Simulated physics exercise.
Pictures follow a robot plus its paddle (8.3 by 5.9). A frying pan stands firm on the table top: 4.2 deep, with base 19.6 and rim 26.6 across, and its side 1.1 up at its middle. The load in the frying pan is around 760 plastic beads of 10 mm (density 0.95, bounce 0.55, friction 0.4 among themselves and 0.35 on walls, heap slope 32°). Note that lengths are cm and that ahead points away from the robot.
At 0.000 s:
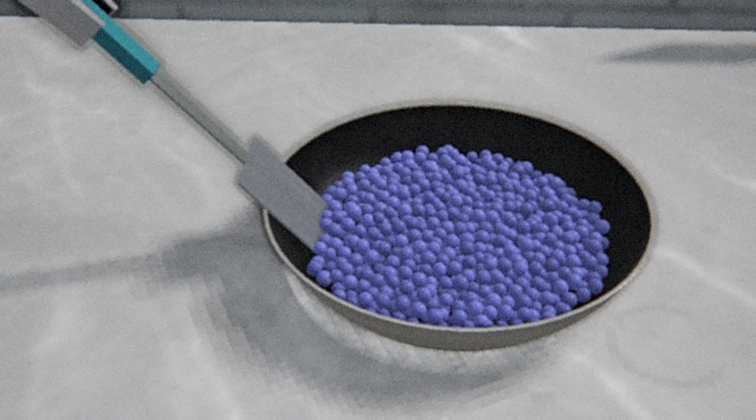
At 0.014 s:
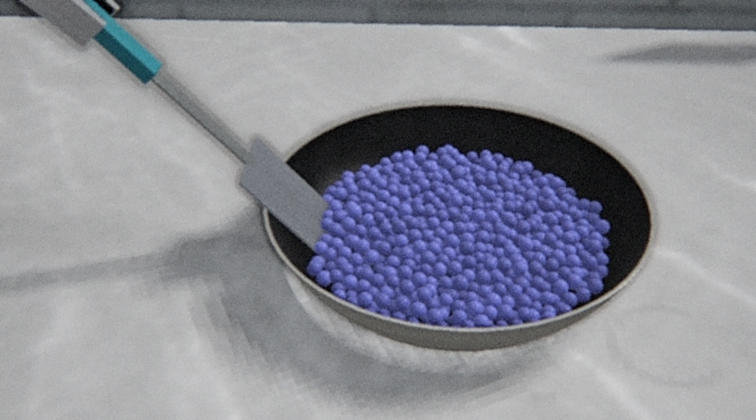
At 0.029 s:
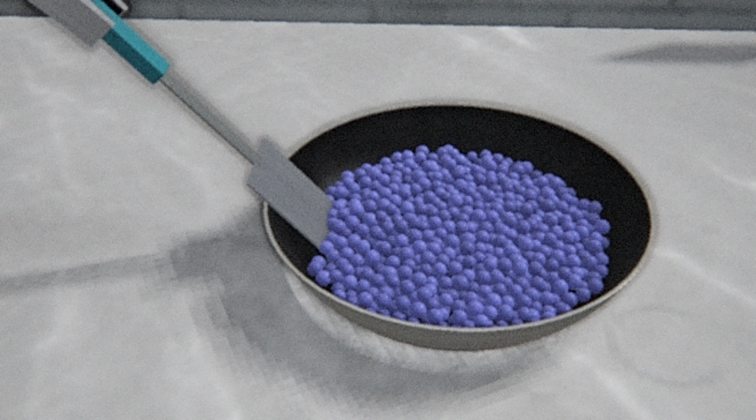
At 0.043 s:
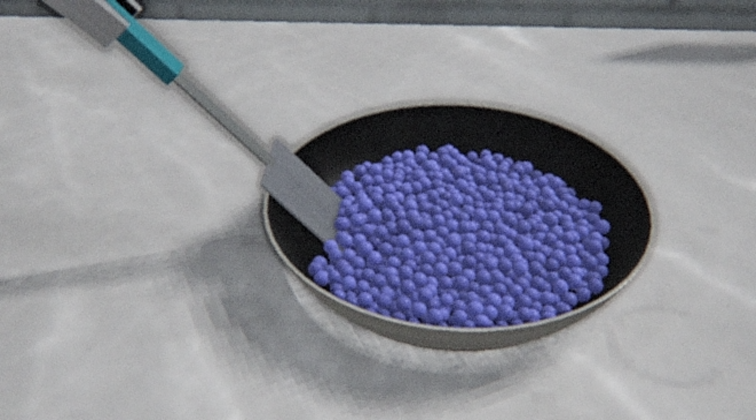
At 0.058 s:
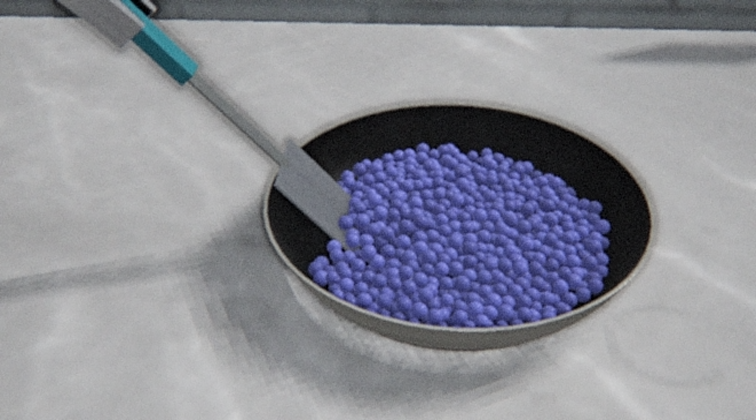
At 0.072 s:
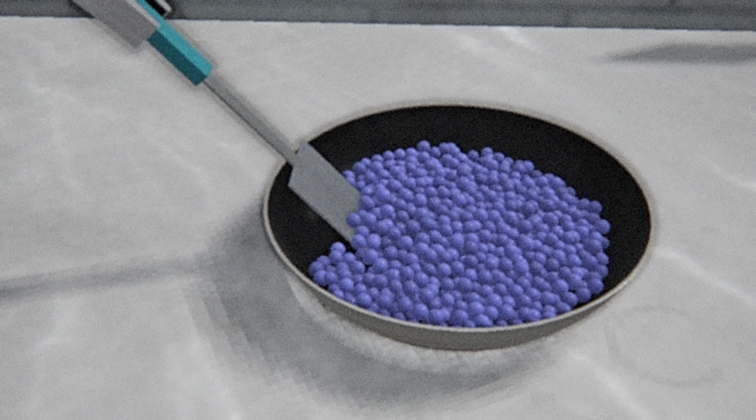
A gray paddle slides rightward through the purple beads in a black frying pan.
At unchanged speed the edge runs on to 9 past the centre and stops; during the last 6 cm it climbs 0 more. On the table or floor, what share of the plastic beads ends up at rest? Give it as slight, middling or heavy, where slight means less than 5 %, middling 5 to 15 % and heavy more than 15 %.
Slight.
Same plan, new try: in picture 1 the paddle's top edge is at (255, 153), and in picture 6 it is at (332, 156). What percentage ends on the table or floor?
It comes to something like 10 %, give or take.
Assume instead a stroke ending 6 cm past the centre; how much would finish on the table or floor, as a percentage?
Close to 0 per cent would end on the table or floor.
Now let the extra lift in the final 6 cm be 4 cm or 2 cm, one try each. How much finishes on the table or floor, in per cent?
First try around 5 percent, second try around 5 percent.
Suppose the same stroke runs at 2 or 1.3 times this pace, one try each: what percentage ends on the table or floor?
10 and 5 %.
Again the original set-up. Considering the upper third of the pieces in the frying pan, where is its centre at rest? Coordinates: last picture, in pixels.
(581, 220).
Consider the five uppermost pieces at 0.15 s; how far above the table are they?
They are near 5 cm up.
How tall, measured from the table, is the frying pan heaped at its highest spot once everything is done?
Close to 5.5 centimetres high.
By 0.15 s, sloping 49°, highest piece 5 above the table; 756 in the frying pan.
By 0.23 s, sloping 49°, highest piece 5 above the table; 756 in the frying pan.
By 0.47 s, sloping 49°, highest piece 5 above the table; 736 in the frying pan, 19 on the table or floor, 1 on the blade or in flight.
By 1.52 s, sloping 49°, highest piece 5 above the table; 735 in the frying pan, 21 on the table or floor.
Final count, 735 in the frying pan, 21 on the table or floor. That is 3 % on the table or floor.
